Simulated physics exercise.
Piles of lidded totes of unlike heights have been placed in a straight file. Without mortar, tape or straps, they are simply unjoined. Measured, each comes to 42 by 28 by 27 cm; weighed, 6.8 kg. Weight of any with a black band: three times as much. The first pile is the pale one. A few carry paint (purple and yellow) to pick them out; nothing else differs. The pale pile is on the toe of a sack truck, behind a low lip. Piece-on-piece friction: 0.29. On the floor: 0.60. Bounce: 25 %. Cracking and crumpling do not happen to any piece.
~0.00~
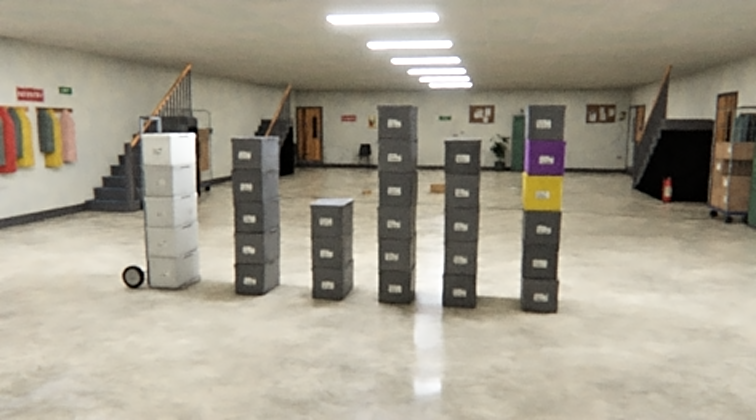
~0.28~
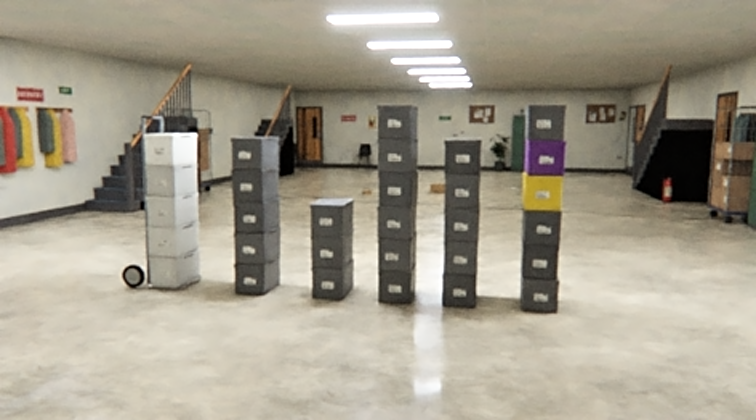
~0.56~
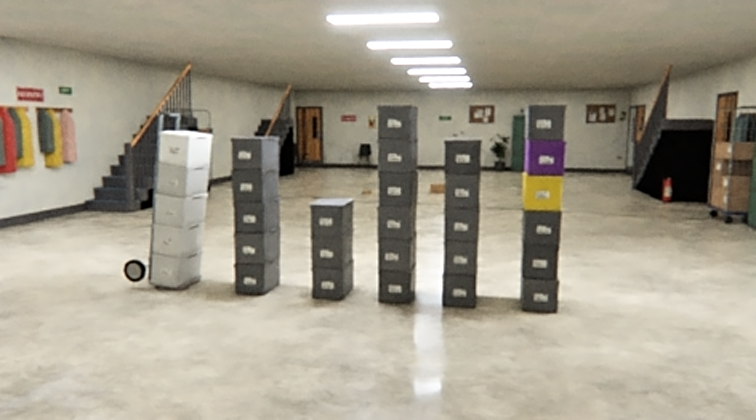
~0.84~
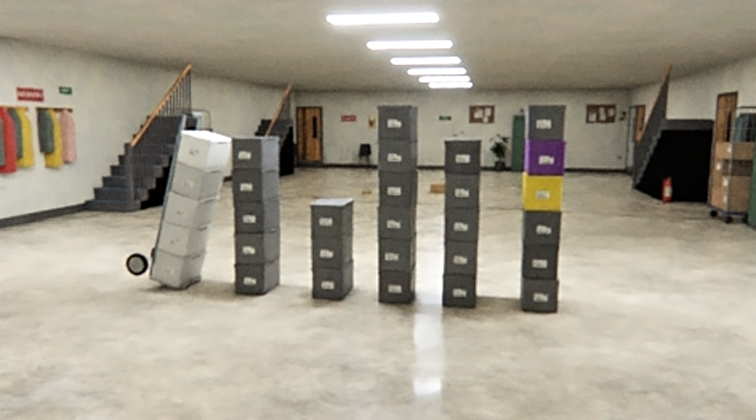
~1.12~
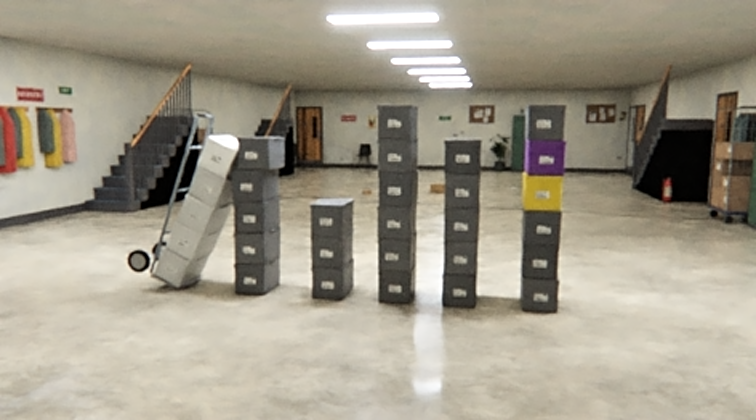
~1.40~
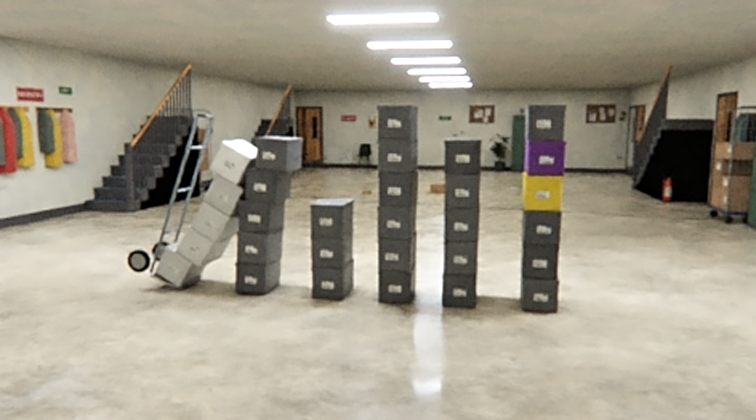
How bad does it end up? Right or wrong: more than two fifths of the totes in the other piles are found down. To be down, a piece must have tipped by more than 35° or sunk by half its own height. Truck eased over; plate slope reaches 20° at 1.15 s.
Right.
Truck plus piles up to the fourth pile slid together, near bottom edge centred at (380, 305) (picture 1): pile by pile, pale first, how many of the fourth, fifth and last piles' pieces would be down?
Counts down - fourth: 5; fifth: 5; last: 6.
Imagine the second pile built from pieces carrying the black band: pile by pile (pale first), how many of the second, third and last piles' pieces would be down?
Second: 0; third: 0; last: 0.
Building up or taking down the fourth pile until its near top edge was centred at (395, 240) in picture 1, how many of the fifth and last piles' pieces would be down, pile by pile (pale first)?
Counts down - fifth: 5; last: 6.
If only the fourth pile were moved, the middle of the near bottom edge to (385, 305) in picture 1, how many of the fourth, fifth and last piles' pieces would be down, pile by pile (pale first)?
You'd end with the fourth pile at 5, the fifth at 5 and the last at 6 down.
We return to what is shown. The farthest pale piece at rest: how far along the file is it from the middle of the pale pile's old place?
Some 130 centimetres along the file.
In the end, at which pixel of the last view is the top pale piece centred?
It ends up centred around (316, 232) in the last view.
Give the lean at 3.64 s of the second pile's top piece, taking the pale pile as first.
Lean: Near 40° off upright.
After 2.34 s, 5 of the pale pile down; 5 of the 25 other totes down.
After 3.64 s, 5 of the pale pile down; 22 of the 25 other totes down; yellow tote leaning 46°, 28 cm lower; purple tote leaning 46°, 34 cm lower.
At rest (5.2 s), 5 of the pale pile down; 22 of the 25 other totes down; purple tote upside down; yellow tote upside down. That is 88 per cent.
